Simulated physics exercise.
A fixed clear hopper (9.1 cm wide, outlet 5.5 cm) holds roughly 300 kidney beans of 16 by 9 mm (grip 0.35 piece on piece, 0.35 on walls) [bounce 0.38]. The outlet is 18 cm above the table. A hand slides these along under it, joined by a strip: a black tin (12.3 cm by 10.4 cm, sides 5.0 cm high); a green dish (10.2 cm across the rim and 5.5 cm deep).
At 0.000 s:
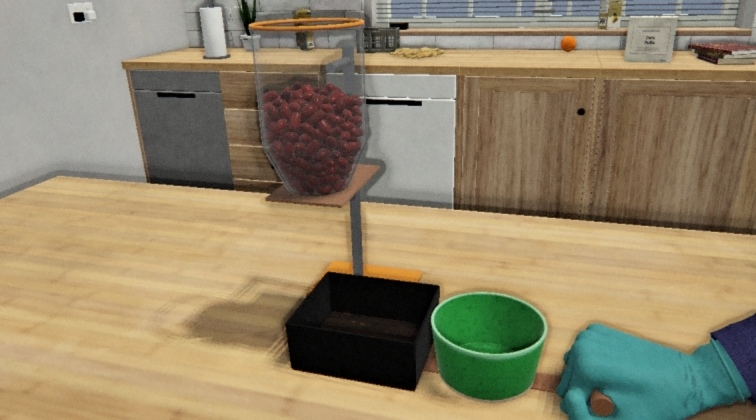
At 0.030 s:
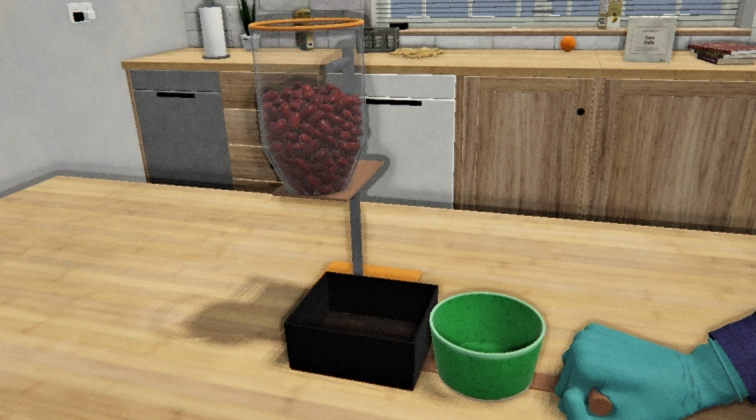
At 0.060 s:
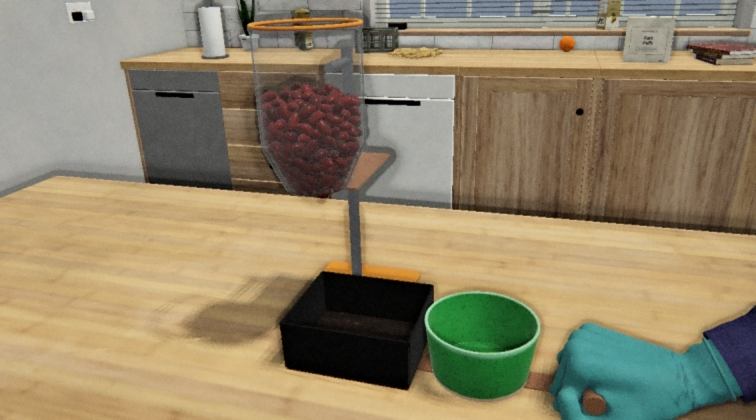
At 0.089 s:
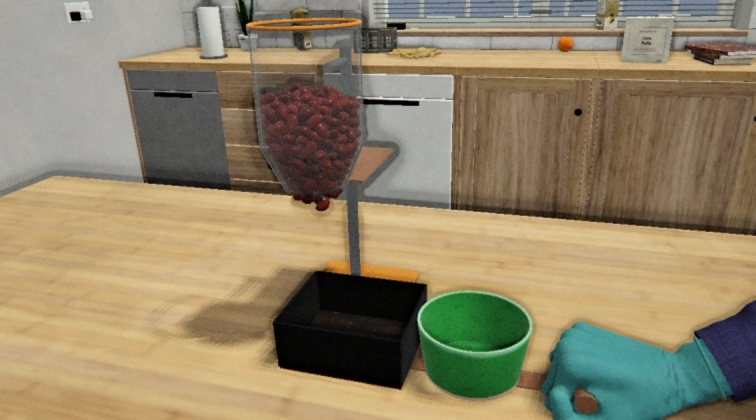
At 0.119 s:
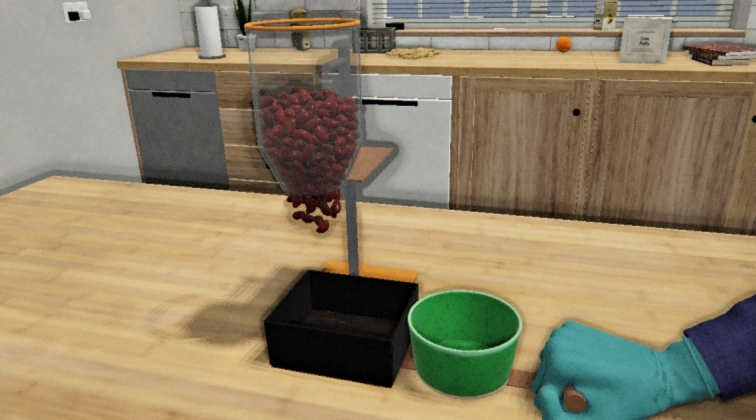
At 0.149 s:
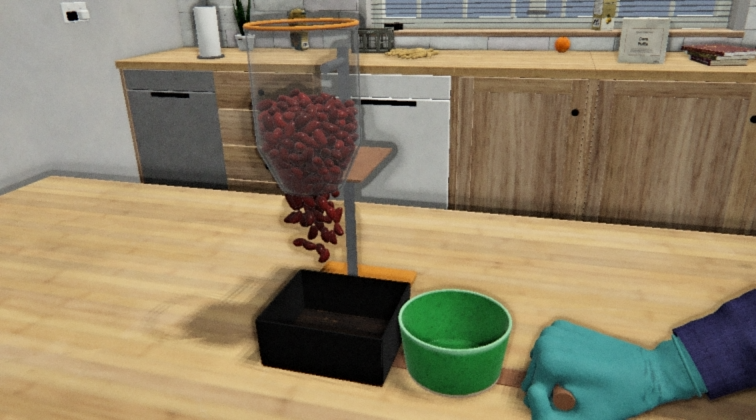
To begin with, a clear hopper full of dark red beans stands over a wooden table, with a black tin and a green dish below. A teal-gloved hand slides both containers slightly left, while the beans start dropping from the hopper's bottom in a lengthening, thickening stream above the tin.
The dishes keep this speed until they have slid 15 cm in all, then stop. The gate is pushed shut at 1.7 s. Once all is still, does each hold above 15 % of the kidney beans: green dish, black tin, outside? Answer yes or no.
In the green dish: Yes; in the black tin: Yes; outside everything: No.
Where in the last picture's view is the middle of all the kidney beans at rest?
Near (300, 328).
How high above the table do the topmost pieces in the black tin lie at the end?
Some 3.5 cm.
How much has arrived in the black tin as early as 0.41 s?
Some 40 per cent.
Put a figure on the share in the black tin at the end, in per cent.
Some 45 per cent.
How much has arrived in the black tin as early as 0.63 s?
About 45 per cent by then.
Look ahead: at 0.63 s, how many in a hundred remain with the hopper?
Some 15 per cent of the load.
After 0.41 s, black tin 40 %, hopper 45 %, in the air 10 %; middle of all pieces on or above the table near (308, 237).
After 0.63 s, black tin 45 %, hopper 15 %, green dish 25 %, in the air 10 %; middle of all pieces on or above the table near (284, 292).
After 0.84 s, black tin 45 %, green dish 50 %; middle of all pieces on or above the table near (286, 322).
After 1.03 s, black tin 45 %, green dish 50 %; middle of all pieces on or above the table near (286, 323).
By 2.3 s all is still; black tin 45 %, hopper 0 %, green dish 50 %, outside 0 %.
